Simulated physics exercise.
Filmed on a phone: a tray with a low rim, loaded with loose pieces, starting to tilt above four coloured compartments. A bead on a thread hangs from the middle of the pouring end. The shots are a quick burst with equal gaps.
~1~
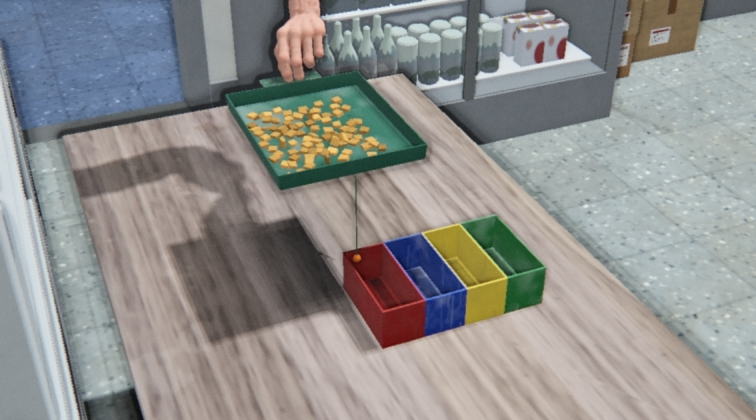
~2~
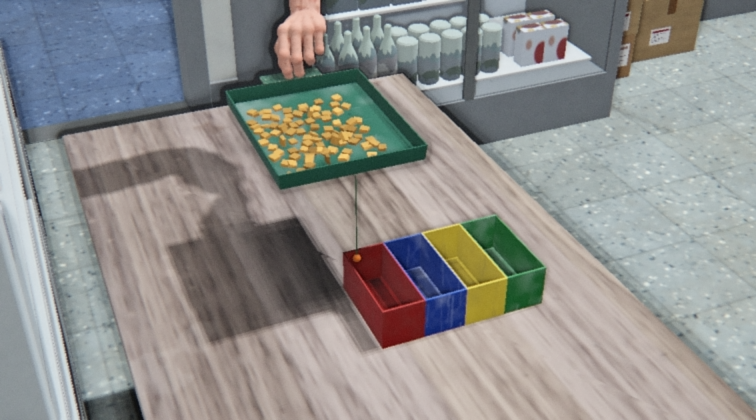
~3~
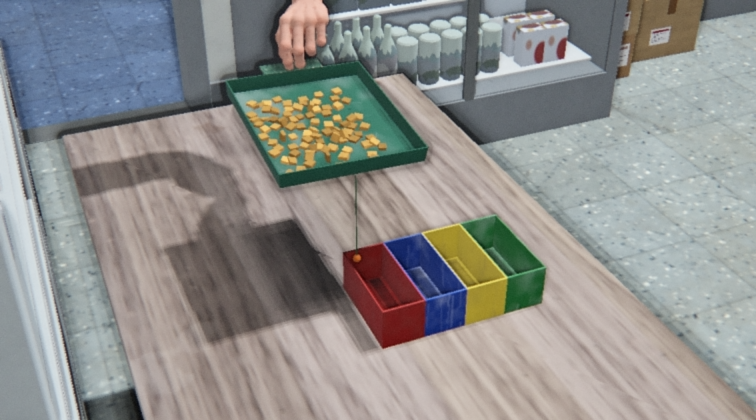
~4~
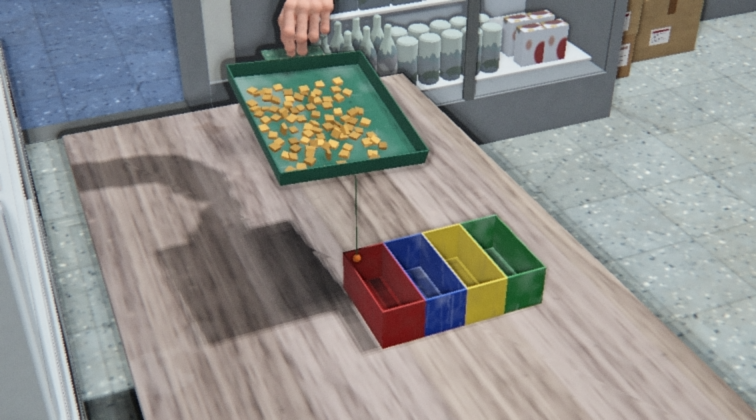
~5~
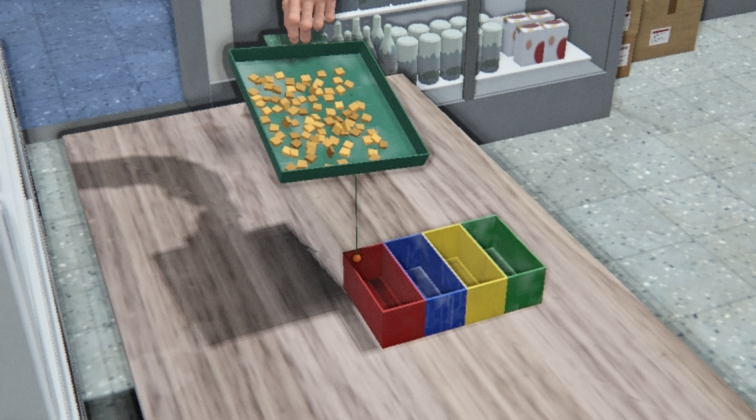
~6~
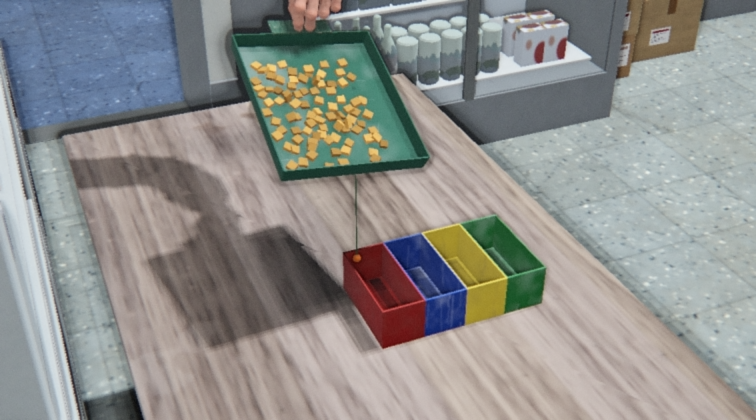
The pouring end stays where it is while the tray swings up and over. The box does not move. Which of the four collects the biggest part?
It favours the blue compartment.
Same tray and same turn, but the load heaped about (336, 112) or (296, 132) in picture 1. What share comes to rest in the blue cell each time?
In turn 80 and 60 in a hundred.
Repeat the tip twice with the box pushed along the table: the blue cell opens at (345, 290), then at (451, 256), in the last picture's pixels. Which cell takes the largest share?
One: The green one. Two: The red cell.
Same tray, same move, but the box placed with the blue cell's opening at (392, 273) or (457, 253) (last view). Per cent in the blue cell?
About 40 and 0 per cent.
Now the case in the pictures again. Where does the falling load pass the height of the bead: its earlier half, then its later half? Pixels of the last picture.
First near (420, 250), later near (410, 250).
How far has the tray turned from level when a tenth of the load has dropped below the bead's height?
At about 100°.
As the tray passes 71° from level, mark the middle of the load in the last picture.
Close to (379, 150).
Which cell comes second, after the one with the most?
The runner-up: The red cell.
Just after the last frame, tray tipped steeply; almost all on the tray; just a few falling or outside the box.
A moment on, tray tipped past a quarter turn; roughly two thirds on the tray; roughly a quarter in the blue cell; just a few in the red cell; just a few in the yellow cell; roughly a quarter falling or outside the box.
Further on, tray tipped past a quarter turn; roughly two thirds in the blue cell; roughly a quarter in the red cell; just a few in the yellow cell; just a few falling or outside the box.
When it is over, tray tipped past a quarter turn; roughly two thirds in the blue cell; roughly a quarter in the red cell; just a few in the yellow cell; not one in the green cell; just a few outside the box.
